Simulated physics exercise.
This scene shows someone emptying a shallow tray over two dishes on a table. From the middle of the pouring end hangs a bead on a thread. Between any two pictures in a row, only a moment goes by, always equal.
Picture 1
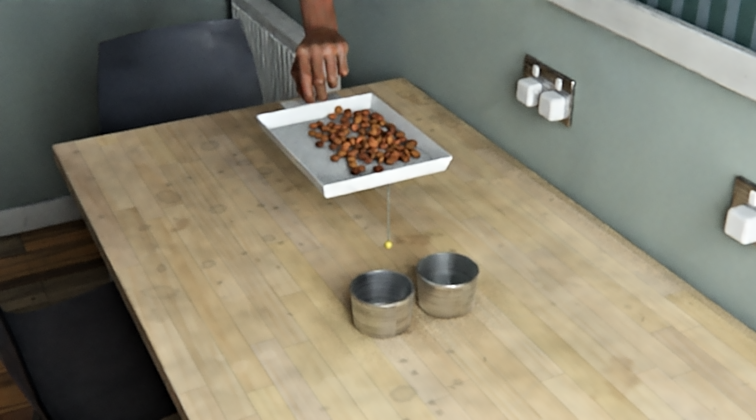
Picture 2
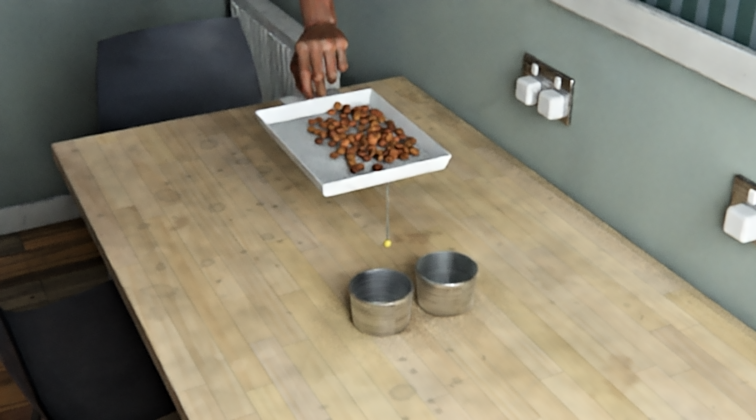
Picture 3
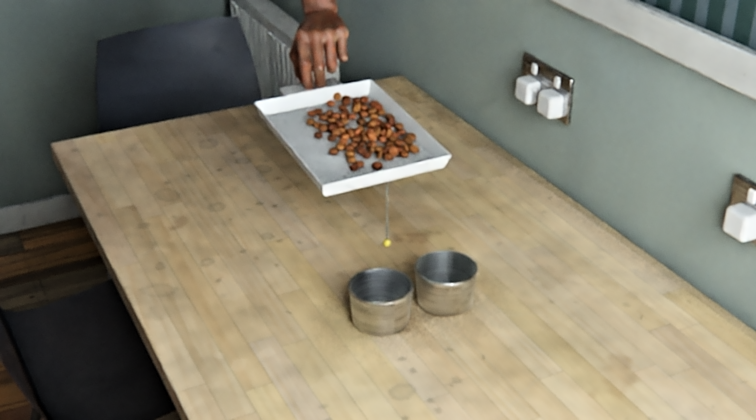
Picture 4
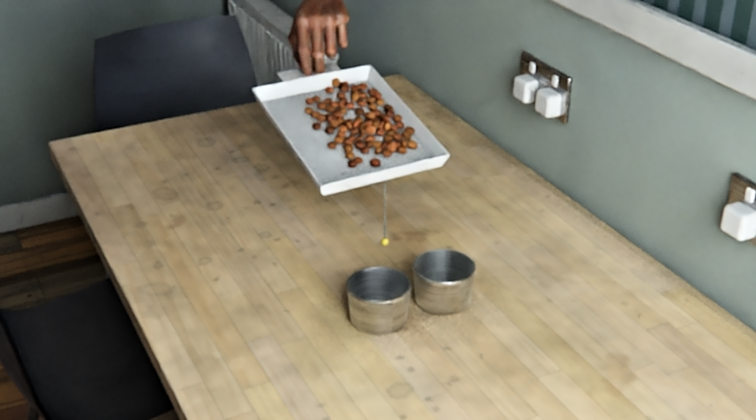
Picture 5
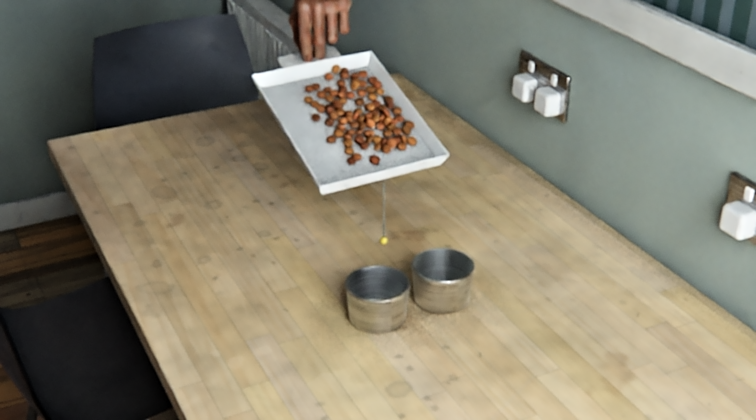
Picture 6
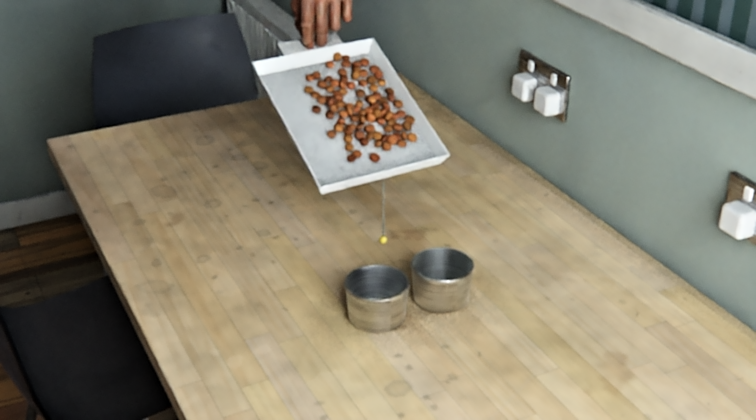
A hand raised the back of a white tray of brown kibble above a wooden table, tilting it gradually toward two small metal dishes, while a yellow bead hung from its front edge.
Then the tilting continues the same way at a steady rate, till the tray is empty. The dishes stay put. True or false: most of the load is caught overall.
True.
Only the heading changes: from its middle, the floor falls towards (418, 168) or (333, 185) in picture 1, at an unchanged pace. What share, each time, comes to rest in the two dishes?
I'd put it at some 10 % and then some 0 %.
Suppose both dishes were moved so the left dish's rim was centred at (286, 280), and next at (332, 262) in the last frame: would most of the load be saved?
First place: Short of half; second place: Short of half.
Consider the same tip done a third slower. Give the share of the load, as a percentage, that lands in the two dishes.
Roughly 70 %.
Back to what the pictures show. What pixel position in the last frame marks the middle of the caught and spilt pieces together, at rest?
(399, 305).
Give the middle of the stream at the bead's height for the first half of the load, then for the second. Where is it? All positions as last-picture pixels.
Around (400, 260), followed by around (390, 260).
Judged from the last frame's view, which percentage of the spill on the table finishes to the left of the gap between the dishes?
That's roughly 70 per cent of the pieces.
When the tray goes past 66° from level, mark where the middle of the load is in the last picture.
Check around (389, 170) in the last picture.
Just after the last frame, tray tipped steeply; almost all on the tray; about a tenth in the air.
A moment on, tray tipped past a quarter turn; roughly a third on the tray; roughly a quarter in the left dish; about a tenth in the right dish; about a tenth outside both; about a tenth in the air.
Further on, tray tipped past a quarter turn; roughly a third in the left dish; roughly a third in the right dish; roughly a third outside both.
When it is over, tray tipped past a quarter turn; roughly a third in the left dish; roughly a third in the right dish; roughly a third outside both.
